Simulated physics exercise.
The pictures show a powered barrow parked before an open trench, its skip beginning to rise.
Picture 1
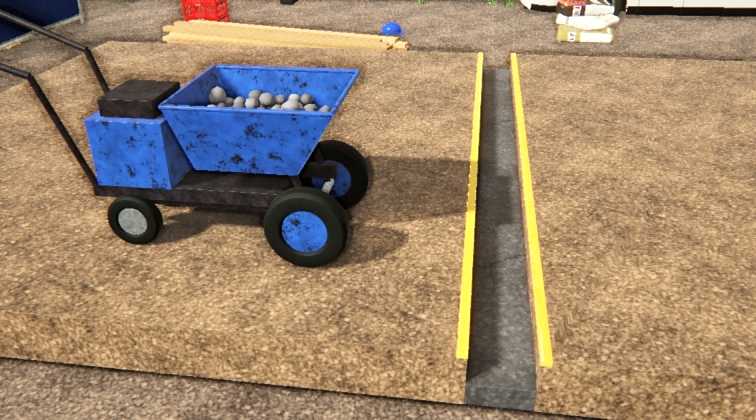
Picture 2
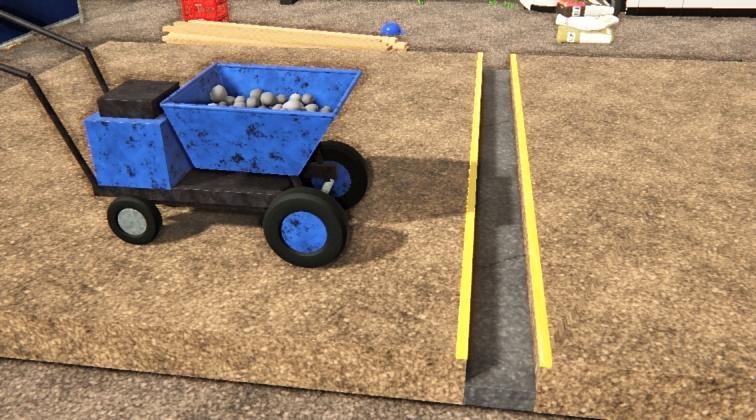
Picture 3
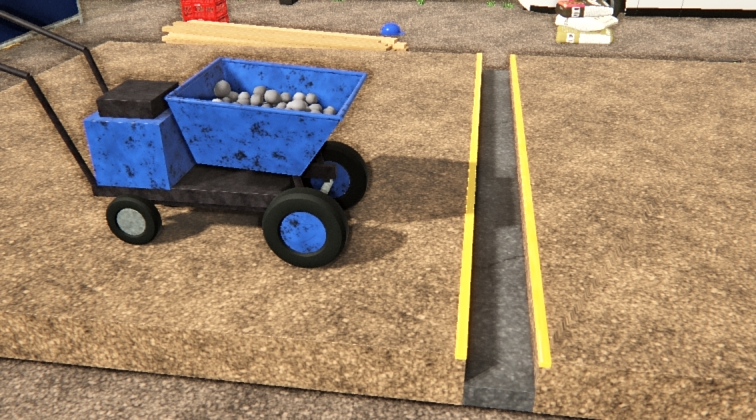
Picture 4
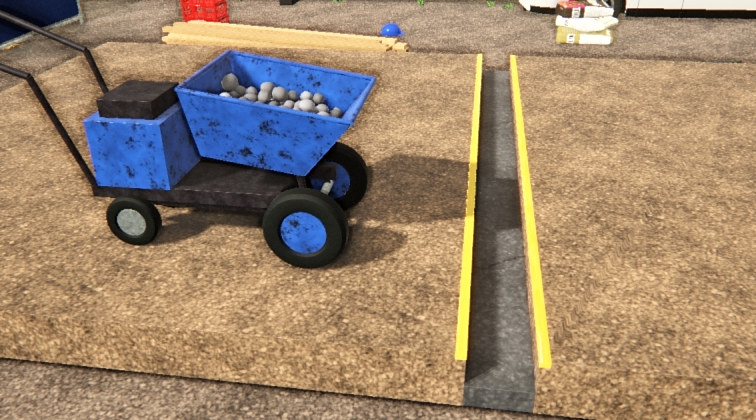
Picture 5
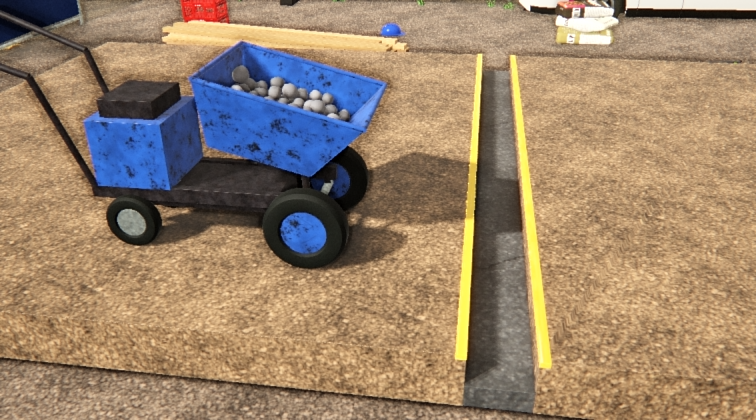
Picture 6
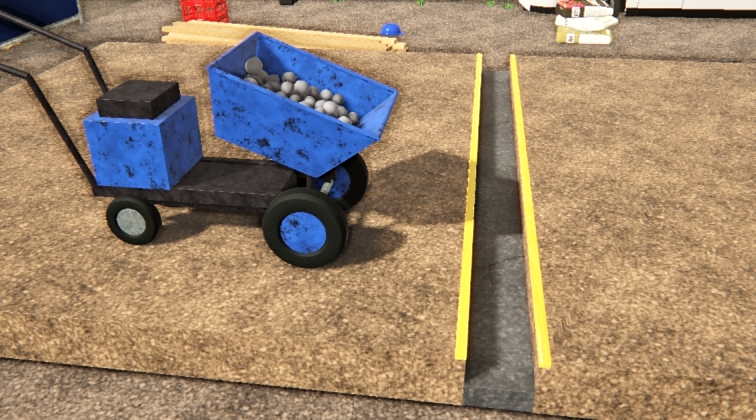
The blue skip of a parked barrow, loaded with grey cobbles, rises and tilts right.
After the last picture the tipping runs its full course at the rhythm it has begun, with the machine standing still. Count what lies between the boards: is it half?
The trench ends with more than half of it.
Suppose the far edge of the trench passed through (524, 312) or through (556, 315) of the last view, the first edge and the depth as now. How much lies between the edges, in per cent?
The first gives 60 %, the second 70 %.
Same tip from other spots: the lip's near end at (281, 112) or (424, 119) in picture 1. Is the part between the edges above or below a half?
At the first place the smaller part, at the second under half.
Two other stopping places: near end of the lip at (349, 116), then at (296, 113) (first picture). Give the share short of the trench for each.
Near 10 % and 60 %.
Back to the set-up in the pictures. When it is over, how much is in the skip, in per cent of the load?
Near 0 %.
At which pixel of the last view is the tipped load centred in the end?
Close to (486, 253).
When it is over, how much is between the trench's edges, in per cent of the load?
Some 65 per cent.
Soon after the last picture, skip tipped steeply; all in the skip.
A little later, skip tipped right over; most in the skip; a small part short of the trench; a stray few in or heaped over the trench; a stray few falling.
Later still, skip tipped right over; about a third in the skip; about a quarter short of the trench; about a third in or heaped over the trench.
By the end, skip tipped right over; about a third short of the trench; about two thirds in or heaped over the trench; a stray few beyond it.
